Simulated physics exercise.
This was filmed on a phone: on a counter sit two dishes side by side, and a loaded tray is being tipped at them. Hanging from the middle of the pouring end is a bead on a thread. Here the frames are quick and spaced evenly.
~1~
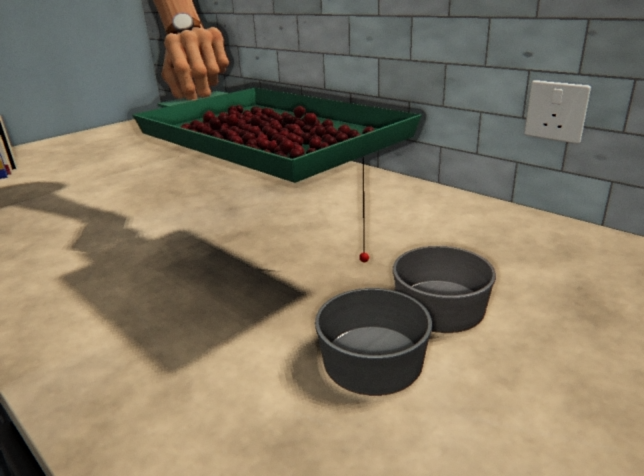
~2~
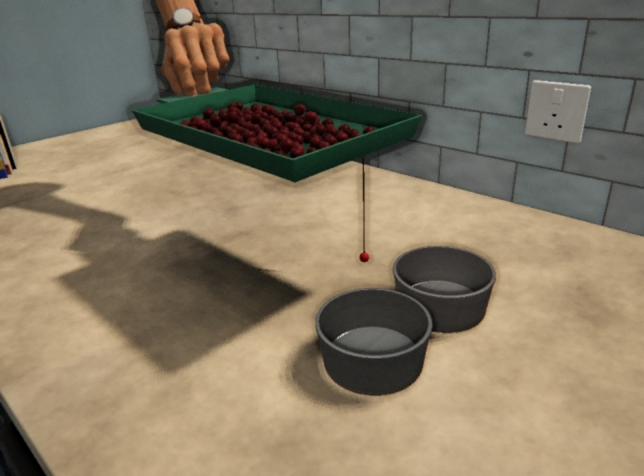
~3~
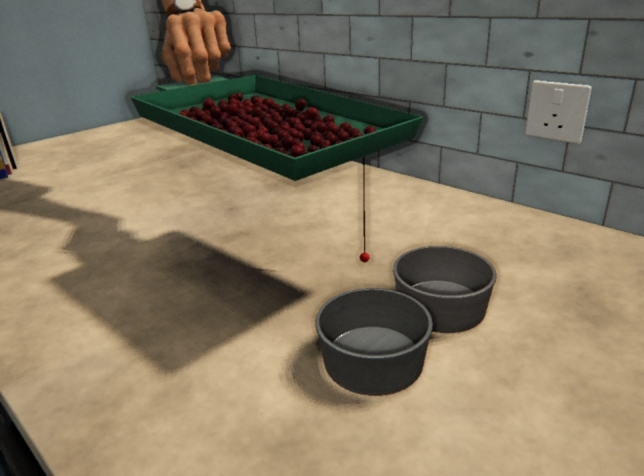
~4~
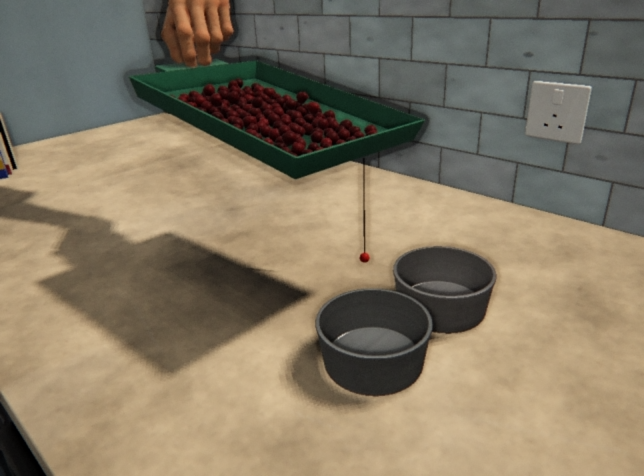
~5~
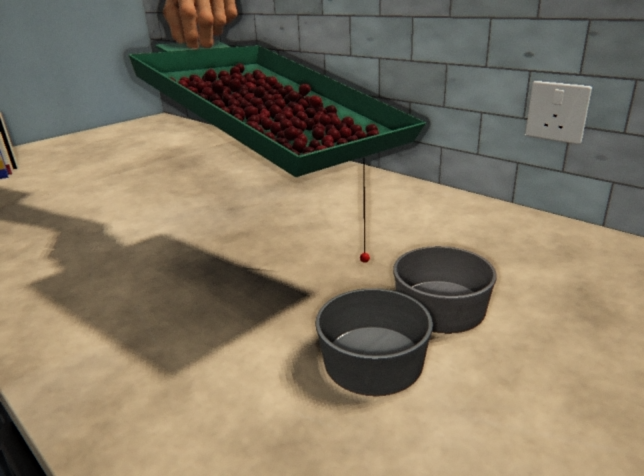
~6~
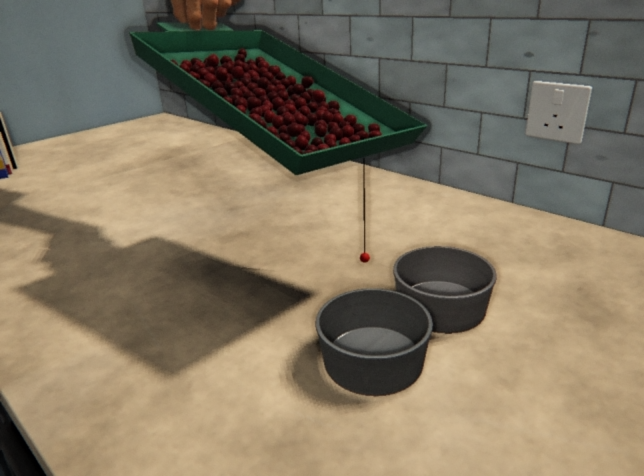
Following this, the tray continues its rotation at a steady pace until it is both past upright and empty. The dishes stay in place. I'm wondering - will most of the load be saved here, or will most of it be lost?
Most of it is saved.
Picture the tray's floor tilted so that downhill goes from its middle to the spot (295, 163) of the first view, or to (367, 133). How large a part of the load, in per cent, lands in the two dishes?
50 % and 40 %.
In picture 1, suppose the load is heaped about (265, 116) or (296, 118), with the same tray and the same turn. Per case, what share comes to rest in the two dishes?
First case: Around 70 %; second case: Around 70 %.
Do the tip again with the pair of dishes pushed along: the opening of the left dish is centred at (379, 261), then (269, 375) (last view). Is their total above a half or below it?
At place one not up to half; at place two not up to half.
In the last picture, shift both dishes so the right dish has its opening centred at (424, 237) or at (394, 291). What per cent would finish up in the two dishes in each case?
About 30% on the first try and 20% on the second.
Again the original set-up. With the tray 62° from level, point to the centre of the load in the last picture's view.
Look close to (350, 93) in the last picture.
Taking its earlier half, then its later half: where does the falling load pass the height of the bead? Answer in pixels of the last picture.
The leading part at (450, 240), the rest of it at (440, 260).
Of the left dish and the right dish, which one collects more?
The right-positioned one, it's fuller.
Shortly afterwards, tray tipped steeply; all but a few on the tray; only a few in the right dish; only a few in the air.
Next, tray tipped right over; the bulk on the tray; a little in the right dish; a little in the air.
Some moments later, tray tipped past a quarter turn; a little in the left dish; near two thirds in the right dish; near a quarter outside both.
In the end, tray tipped past a quarter turn; a little in the left dish; near two thirds in the right dish; near a quarter outside both.
